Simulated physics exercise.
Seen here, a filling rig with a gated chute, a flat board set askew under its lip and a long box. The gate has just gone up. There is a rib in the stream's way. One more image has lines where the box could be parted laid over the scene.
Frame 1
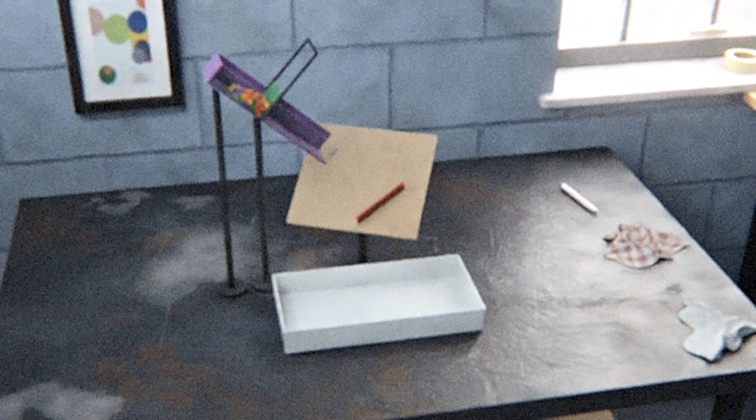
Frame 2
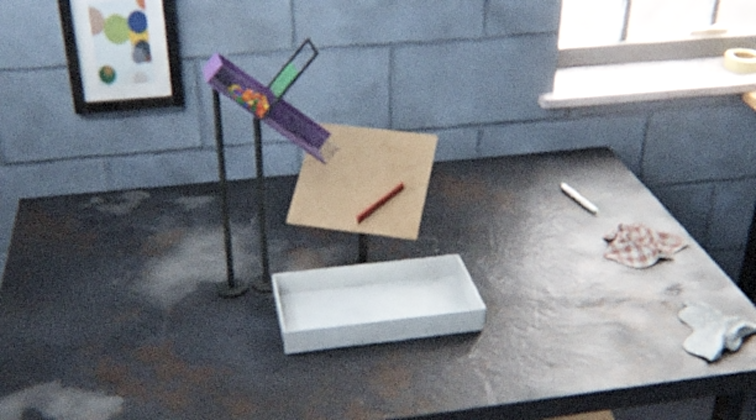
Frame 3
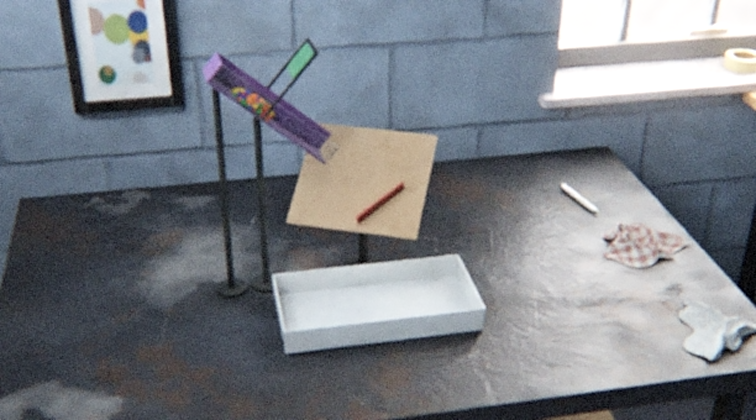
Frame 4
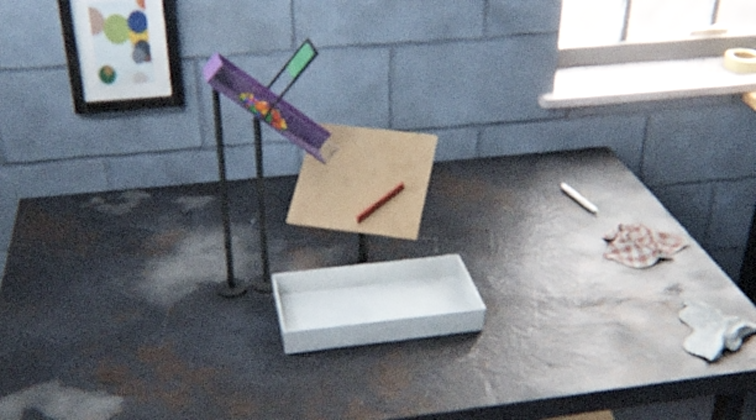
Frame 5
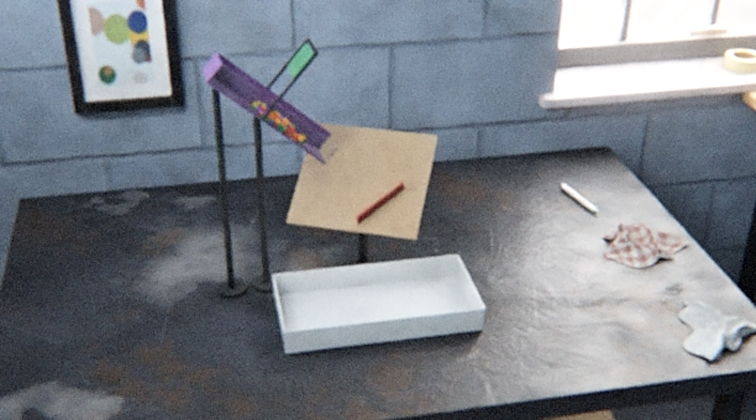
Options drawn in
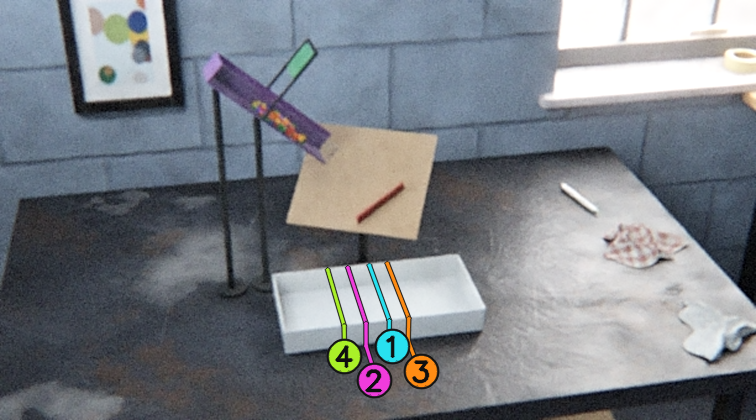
A dark, scuffed tabletop fills a room with blue-grey block walls, seen from slightly above by a still camera, with a framed print at left and a bright window at right. A purple chute on black stands slopes above a tan board bearing a dark red strip, behind a long, empty white box, with crumpled cloths at right. The green gate rises, and colourful jelly beans slide down the chute towards the right.
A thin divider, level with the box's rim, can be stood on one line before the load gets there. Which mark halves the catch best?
The answer is line 4.
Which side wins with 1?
Left.
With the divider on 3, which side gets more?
Left.
On the marked copy, line 1 crosses the front rim at (389, 319); line 2 crosses the front rim at (365, 322); line 3 crosses the front rim at (408, 317); line 4 crosses the front rim at (343, 325).
For line 1, of what is caught, nearly all on the left of the divider, a stray few on the right.
For line 2, of what is caught, nearly all on the left of the divider, a stray few on the right.
For line 3, of what is caught, nearly all on the left of the divider, a stray few on the right.
For line 4, of what is caught, about half on the left of the divider, about half on the right.
